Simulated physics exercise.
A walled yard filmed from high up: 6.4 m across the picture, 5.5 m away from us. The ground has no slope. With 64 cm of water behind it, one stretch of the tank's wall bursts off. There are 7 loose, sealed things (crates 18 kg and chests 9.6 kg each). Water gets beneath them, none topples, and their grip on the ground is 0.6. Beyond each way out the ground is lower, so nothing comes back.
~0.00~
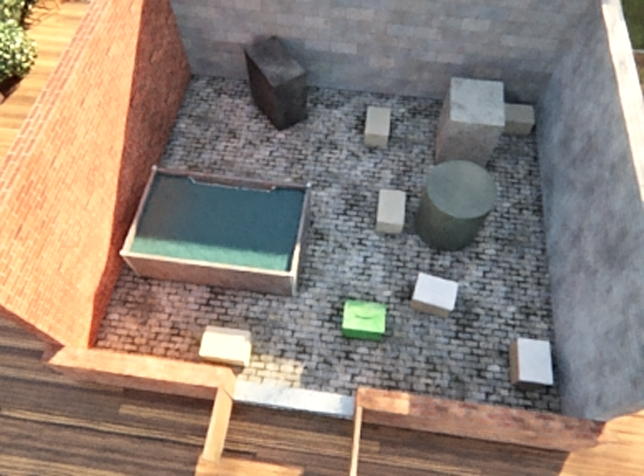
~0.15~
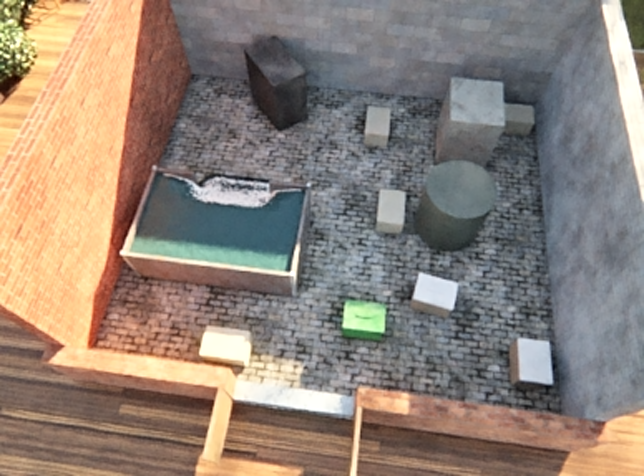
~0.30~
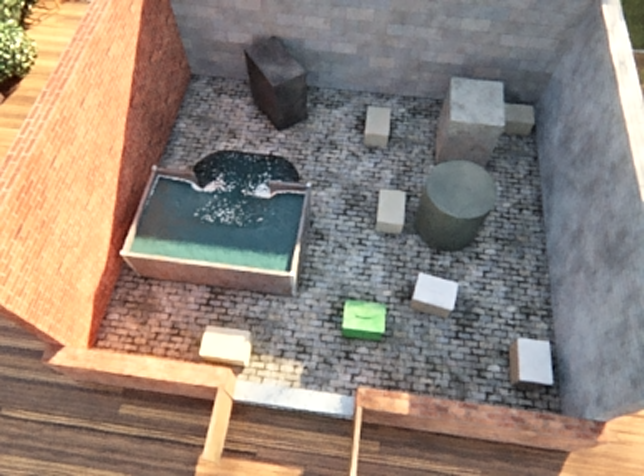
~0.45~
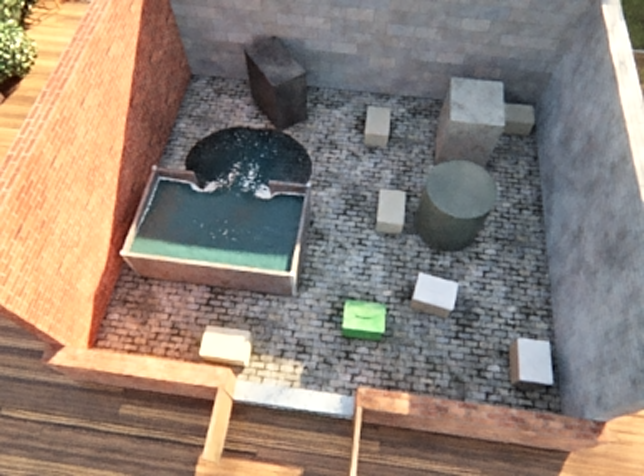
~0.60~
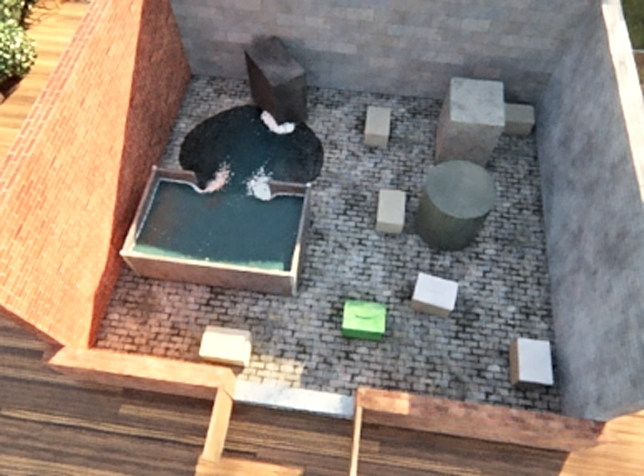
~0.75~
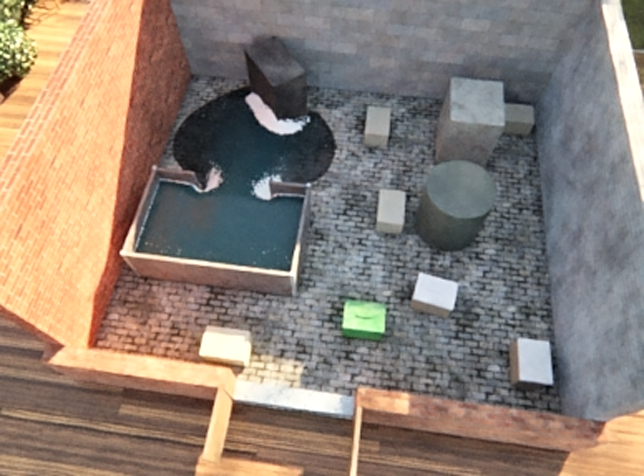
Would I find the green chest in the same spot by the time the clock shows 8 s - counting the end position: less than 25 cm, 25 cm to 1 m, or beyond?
The green chest barely shifts.
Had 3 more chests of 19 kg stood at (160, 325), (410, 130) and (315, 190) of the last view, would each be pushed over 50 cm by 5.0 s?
In that order: Under, less, less.
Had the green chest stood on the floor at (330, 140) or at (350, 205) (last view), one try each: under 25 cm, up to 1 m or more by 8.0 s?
In that order: It travels far; it holds its place.
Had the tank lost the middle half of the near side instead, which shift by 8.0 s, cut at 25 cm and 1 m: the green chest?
In that case the green chest slides a little.
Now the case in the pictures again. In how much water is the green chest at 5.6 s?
About 0 cm.
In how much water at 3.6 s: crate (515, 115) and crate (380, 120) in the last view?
Roughly 11 and 5 cm.
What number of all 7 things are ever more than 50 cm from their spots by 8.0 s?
2 of them.
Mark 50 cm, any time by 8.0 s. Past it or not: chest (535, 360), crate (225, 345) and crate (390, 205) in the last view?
In that order: Short of it, under, under.
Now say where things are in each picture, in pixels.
The first frame shows the green chest at (364, 316) rests on the ground; 3.2 m2 under water; 0 of 7 have shifted.
The second frame shows the green chest at (364, 316) rests on the ground; water covers 3.9 m2; 0 of 7 have shifted.
The third frame shows the green chest at (364, 316) rests on the ground; 4.8 m2 under water; 0 of 7 have shifted.
The fourth frame shows the green chest at (364, 316) rests on the ground; 5.9 m2 under water; 0 of 7 have shifted.
The fifth frame shows the green chest at (364, 316) rests on the ground; water covers 6.9 m2; 0 of 7 have shifted.
The sixth frame shows the green chest at (364, 316), on the bottom; 7.7 m2 under water; 0 of 7 have shifted.
After 1.6 s the green chest is near (364, 316), 0.0 m from its start, aground; 0 of 7 are out; 0 afloat.
After 3.6 s the green chest is near (364, 316), 0.0 m from its start, aground; 0 of 7 are out; 1 afloat.
After 5.6 s the green chest is near (364, 316), 0.0 m from its start, aground; 0 of 7 are out; 0 afloat.
After 8.0 s the green chest is near (364, 316), 0.0 m from its start, aground; 0 of 7 are out; 2 afloat.
